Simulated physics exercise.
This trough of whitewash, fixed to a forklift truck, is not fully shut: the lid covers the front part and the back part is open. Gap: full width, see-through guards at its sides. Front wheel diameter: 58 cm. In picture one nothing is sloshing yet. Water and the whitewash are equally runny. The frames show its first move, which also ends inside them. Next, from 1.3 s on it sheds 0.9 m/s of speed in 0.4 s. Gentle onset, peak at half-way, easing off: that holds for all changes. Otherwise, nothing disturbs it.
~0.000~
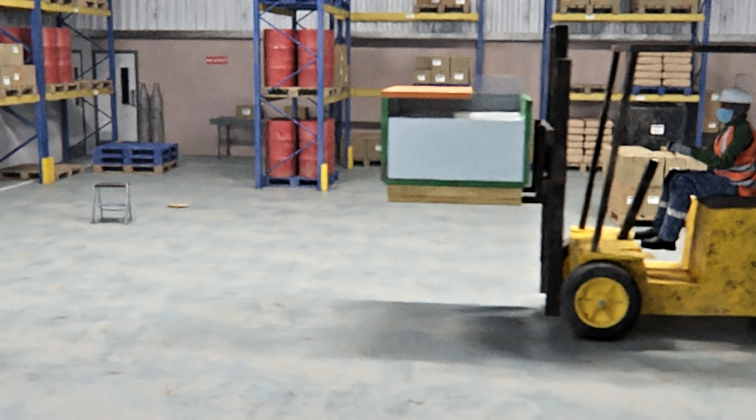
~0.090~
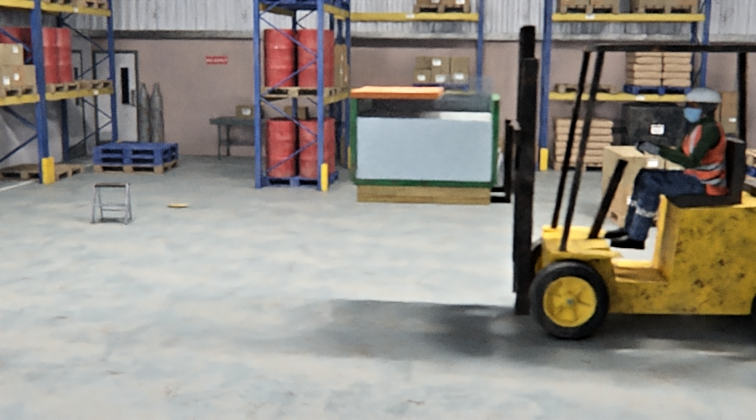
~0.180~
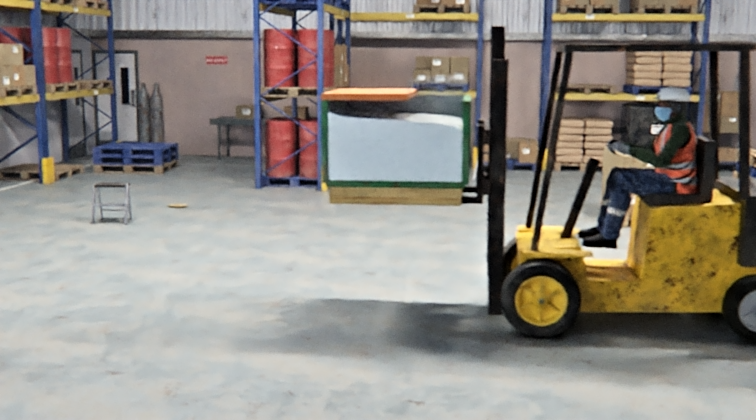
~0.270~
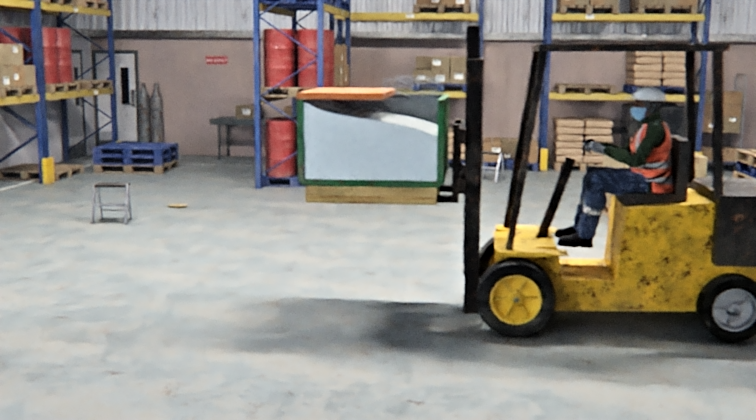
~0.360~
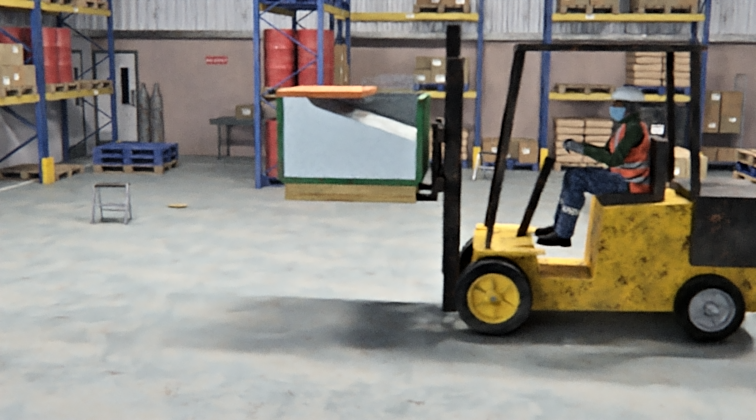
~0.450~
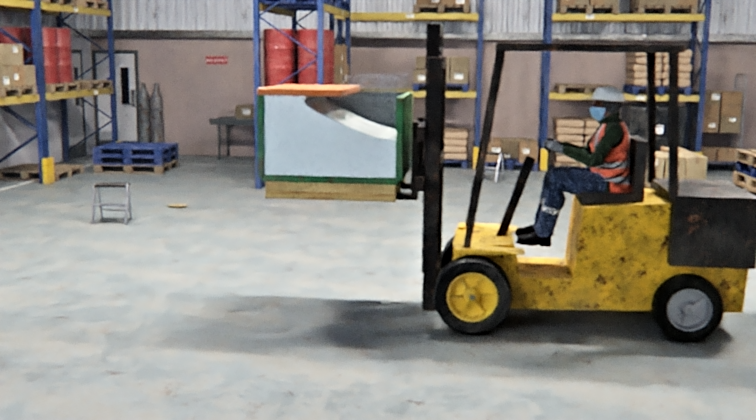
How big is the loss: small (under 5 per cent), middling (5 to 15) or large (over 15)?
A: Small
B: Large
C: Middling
Small.
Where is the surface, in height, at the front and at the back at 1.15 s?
It reads roughly 34 cm up front and 56 cm at the back.
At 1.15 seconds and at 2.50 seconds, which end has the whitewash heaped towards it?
First time: Rear; second time: Rear.
Then, 1.15 s in, the surface stands 35 cm on the front, 57 cm on the back; the loss stands at 1 per cent, over the back.
Then, 1.85 s in, the surface stands 53 cm on the front, 30 cm on the back; the loss stands at 1 per cent, over the back.
Then, 2.50 s in, the surface stands 36 cm on the front, 49 cm on the back; the loss stands at 1 per cent, over the back.
Then, 4.59 s in, the loss stands at 1 per cent, over the back, 5 of 405 litres.
